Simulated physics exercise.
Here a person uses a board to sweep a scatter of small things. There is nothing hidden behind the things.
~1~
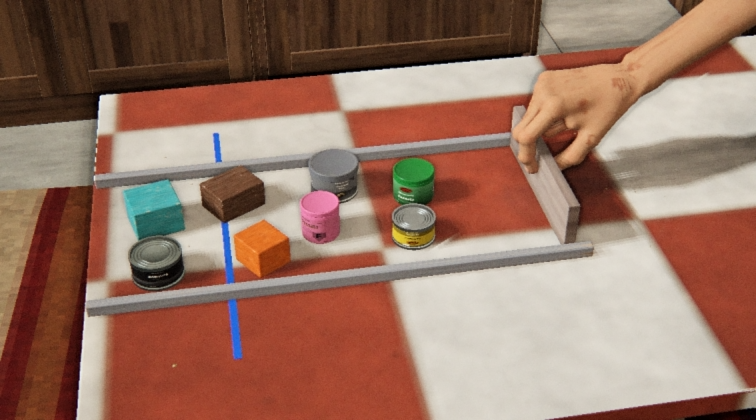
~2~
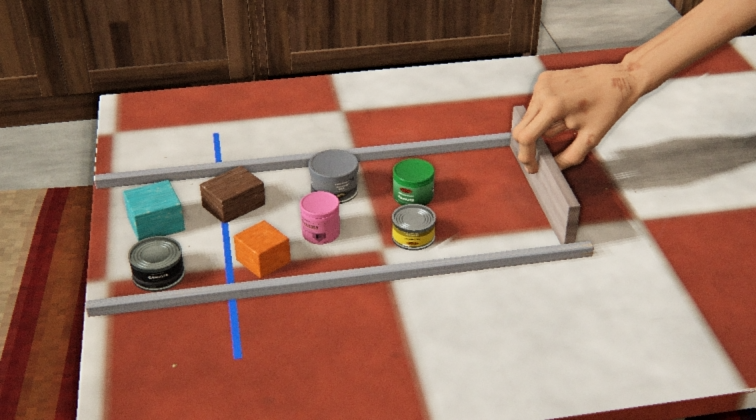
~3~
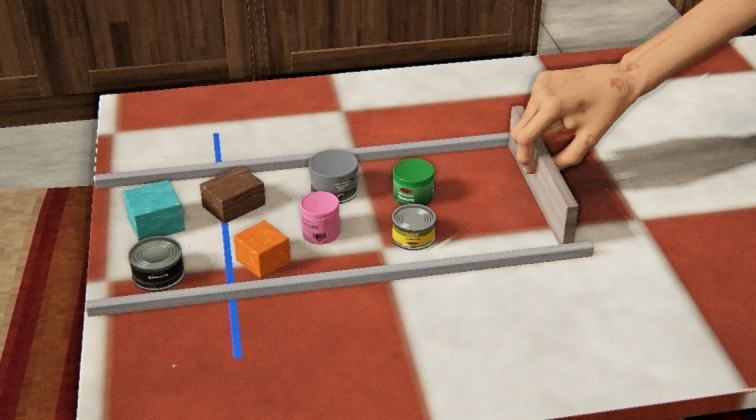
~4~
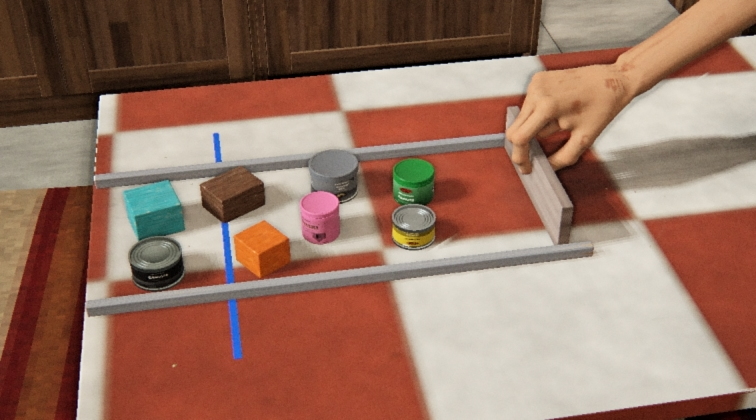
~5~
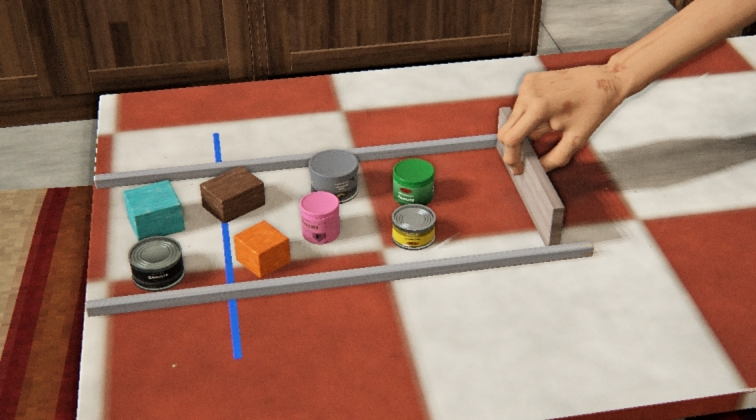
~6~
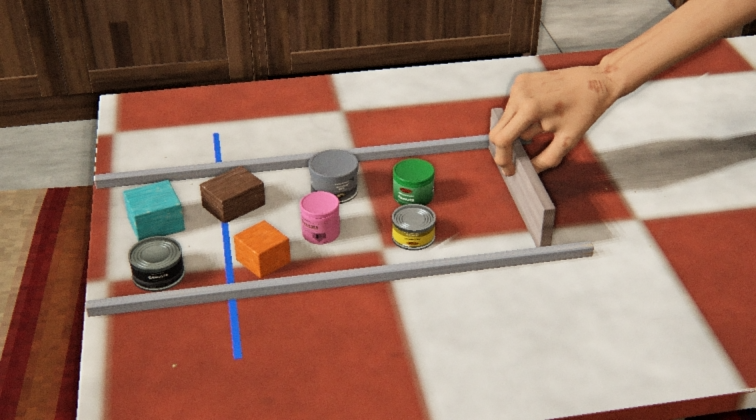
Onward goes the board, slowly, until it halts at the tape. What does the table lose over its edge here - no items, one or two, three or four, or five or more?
It loses no items.
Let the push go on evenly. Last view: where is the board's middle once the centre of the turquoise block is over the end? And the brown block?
Approx. (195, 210) / approx. (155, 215) for the other.
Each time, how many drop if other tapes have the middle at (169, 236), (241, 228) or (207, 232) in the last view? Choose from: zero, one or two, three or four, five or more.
One after another: One or two, no fall at all, none.
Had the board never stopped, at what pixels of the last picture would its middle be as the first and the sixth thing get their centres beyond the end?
The middle is near (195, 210) first and near (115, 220) after.
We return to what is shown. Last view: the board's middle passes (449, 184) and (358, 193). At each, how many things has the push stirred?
I count 0 first and 4 after.
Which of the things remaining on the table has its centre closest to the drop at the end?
The one is the turquoise block.
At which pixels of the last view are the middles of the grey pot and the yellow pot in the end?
They end up close to (196, 180) and (205, 244).
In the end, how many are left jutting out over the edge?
Number: 1.
Early on, none off yet; turquoise block at rest near (154, 211); black tin at rest near (157, 264); brown block at rest near (233, 194).
Finally, the number that fall off is zero.
